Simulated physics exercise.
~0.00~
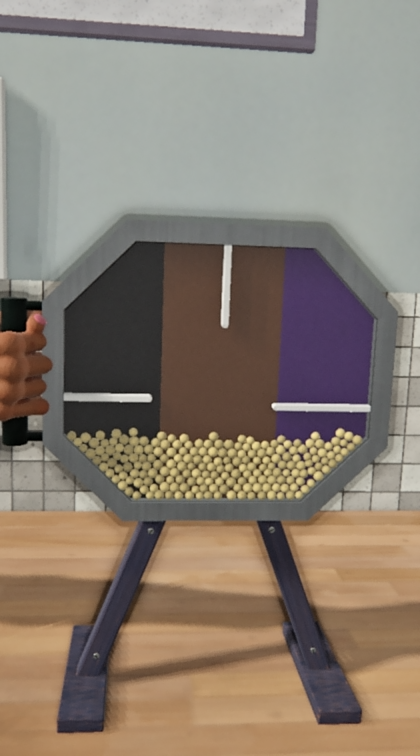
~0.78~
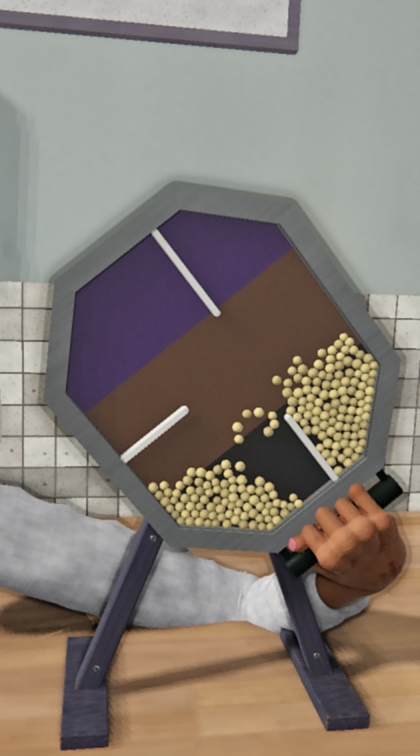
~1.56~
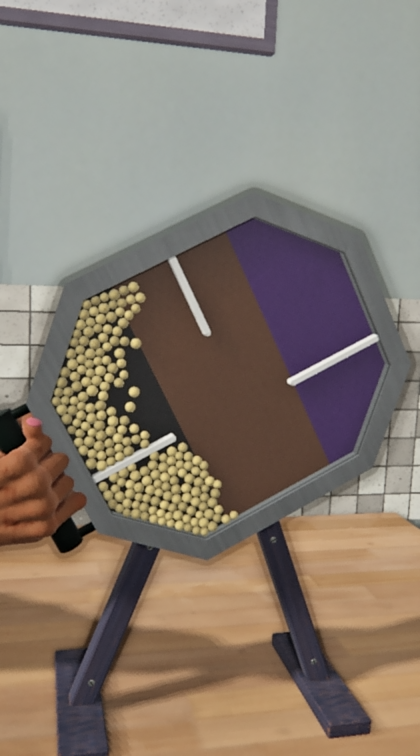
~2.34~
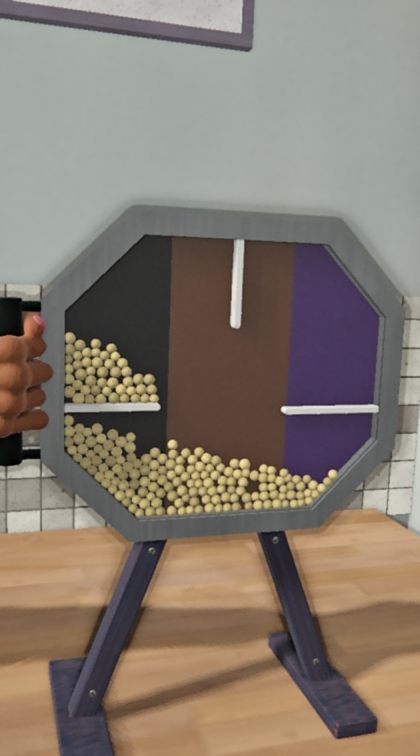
The video shows a hand turning an octagonal, clear-faced box of pale beans anticlockwise, then back until it stands level. The beans tumble over white ledges, ending with a heap on the black strip's ledge and the rest spread along the bottom across black, brown and purple.
